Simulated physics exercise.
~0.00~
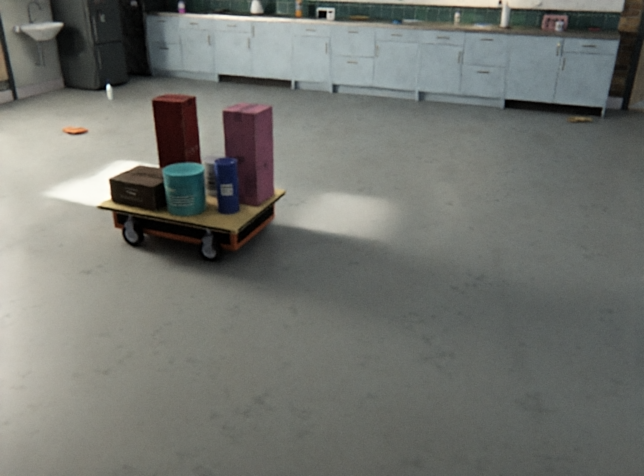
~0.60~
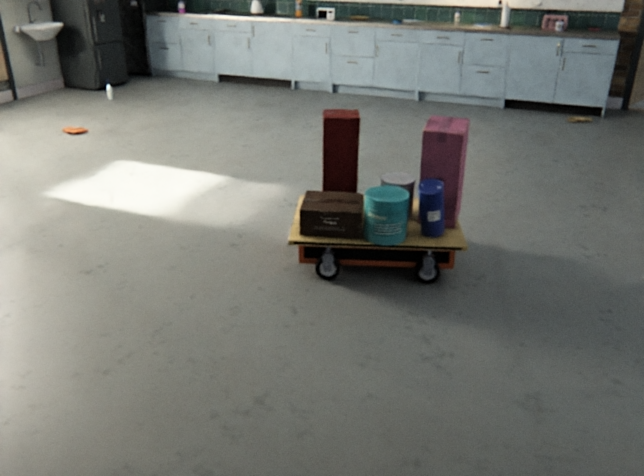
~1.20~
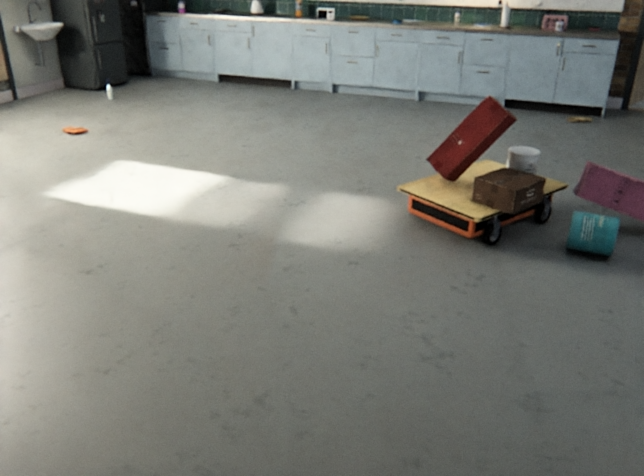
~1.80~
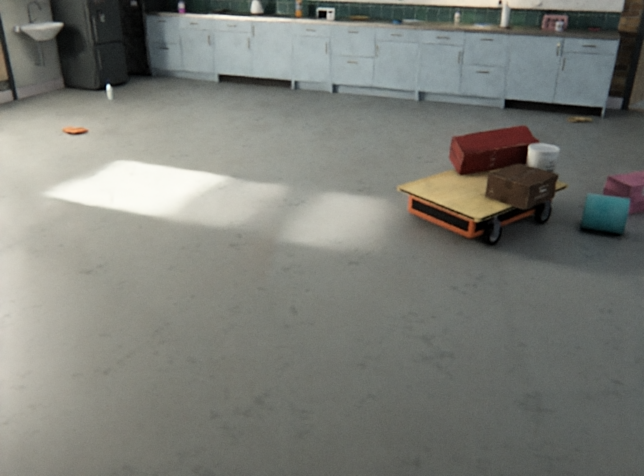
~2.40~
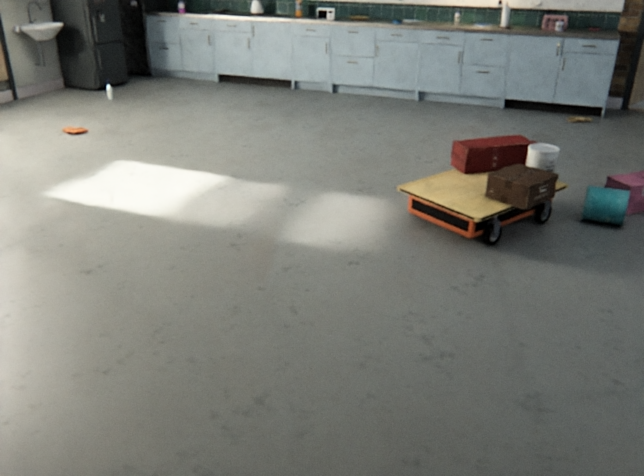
At first, a low wooden cart stands on a grey floor in front of a row of kitchen cabinets, carrying tall red and pink boxes, a brown box, a turquoise pail, a blue canister and a white pail. The cart rolls to the right, swinging round as it goes. Next, the turquoise pail and the pink box come off its right side, while the red box tilts steeply. The red box then topples onto the deck. Finally, the cart rests with the fallen red box, brown box and white pail aboard, the turquoise pail and pink box lying beside it.
